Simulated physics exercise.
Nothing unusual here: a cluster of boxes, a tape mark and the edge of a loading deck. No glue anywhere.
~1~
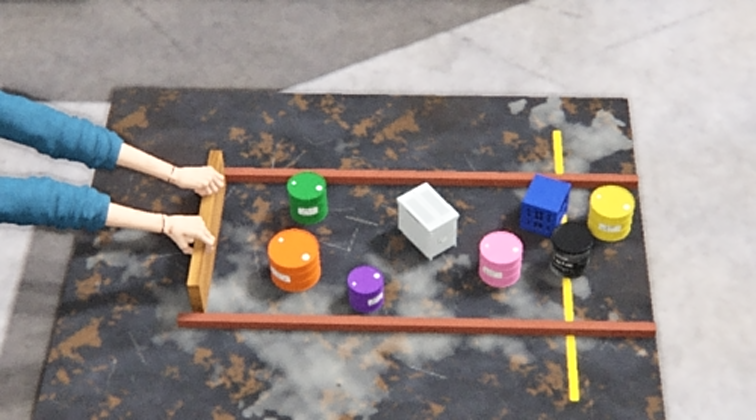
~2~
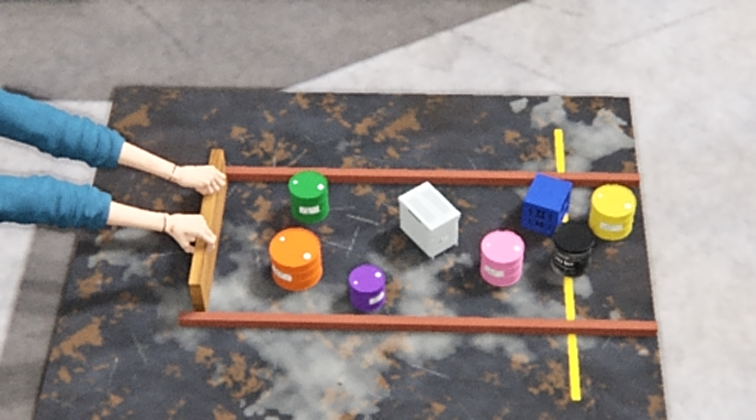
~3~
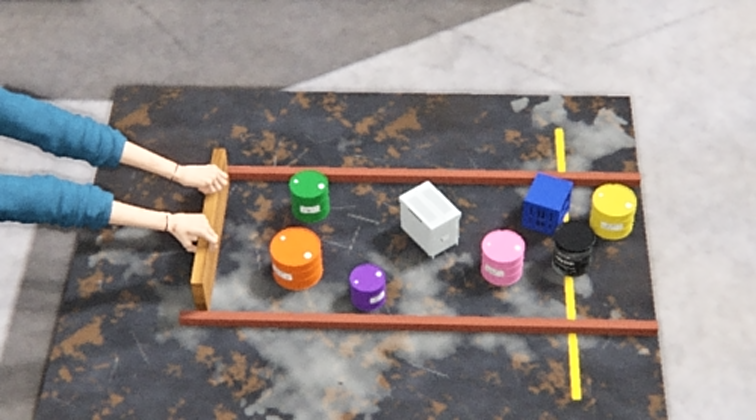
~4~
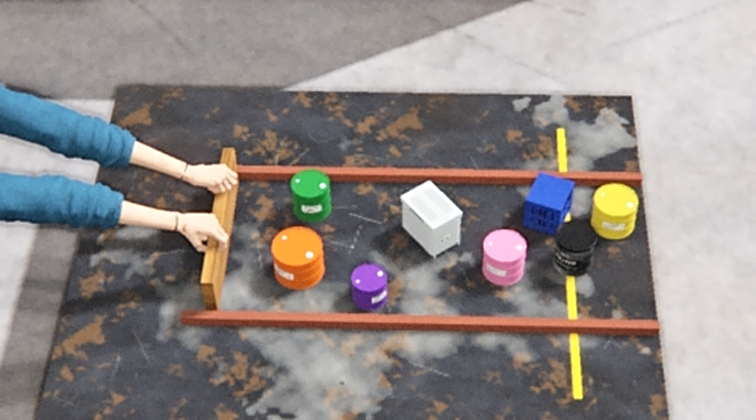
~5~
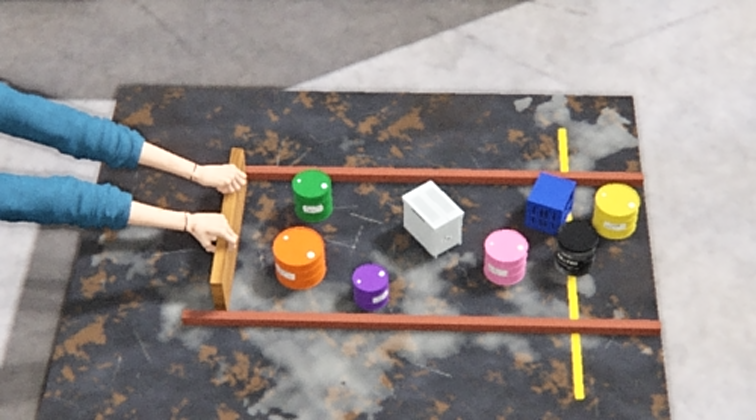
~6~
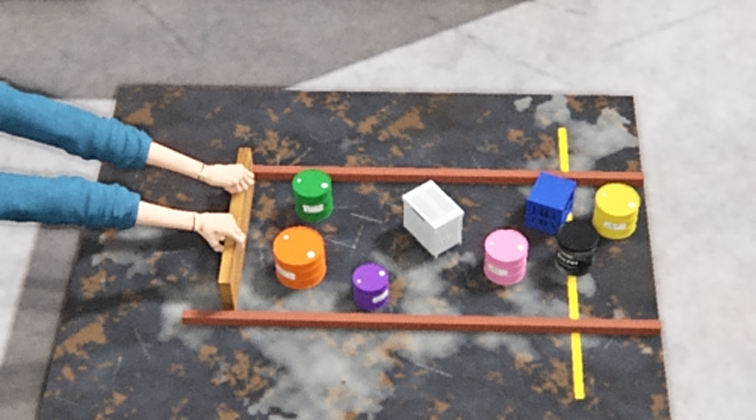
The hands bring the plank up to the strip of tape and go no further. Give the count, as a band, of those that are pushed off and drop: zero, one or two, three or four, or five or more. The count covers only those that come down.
I foresee one or two drops here.
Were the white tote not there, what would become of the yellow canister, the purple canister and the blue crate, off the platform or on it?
Here's how it goes: The yellow canister ends up down, the purple canister is still up there, and the blue crate is still up there.
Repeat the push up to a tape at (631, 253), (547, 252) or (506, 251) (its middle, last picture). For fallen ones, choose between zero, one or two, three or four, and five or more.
At least five, none at all, zero.
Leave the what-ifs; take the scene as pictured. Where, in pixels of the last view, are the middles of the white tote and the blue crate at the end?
Near (603, 228) and (626, 200).
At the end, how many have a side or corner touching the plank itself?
In total, 4.
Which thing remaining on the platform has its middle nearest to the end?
Black pail.
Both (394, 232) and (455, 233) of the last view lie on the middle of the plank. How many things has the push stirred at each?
Moved so far: 4, then 5.
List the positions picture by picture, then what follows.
In the first picture, yellow canister (611, 213); black pail (571, 251); blue crate (545, 206); plank (208, 231); tape (565, 254).
In the second picture, black pail (572, 250); pink canister (502, 258).
In the third picture, blue crate (547, 204); green canister (310, 196).
In the fourth picture, yellow canister (614, 211); plank (221, 229).
In the fifth picture, black pail (576, 249); white tote (432, 220).
In the sixth picture, yellow canister (616, 211); black pail (576, 248); blue crate (550, 204); plank (237, 229); tape (570, 252).
A little later, none off yet; yellow canister at rest near (616, 211); black pail at rest near (576, 248); blue crate at rest near (550, 204).
Next, none off yet; yellow canister at rest near (616, 211); black pail shifted about its own width near (612, 243); blue crate shifted a little near (565, 200).
When it is over, the number that fall off is one or two; down, yellow canister.
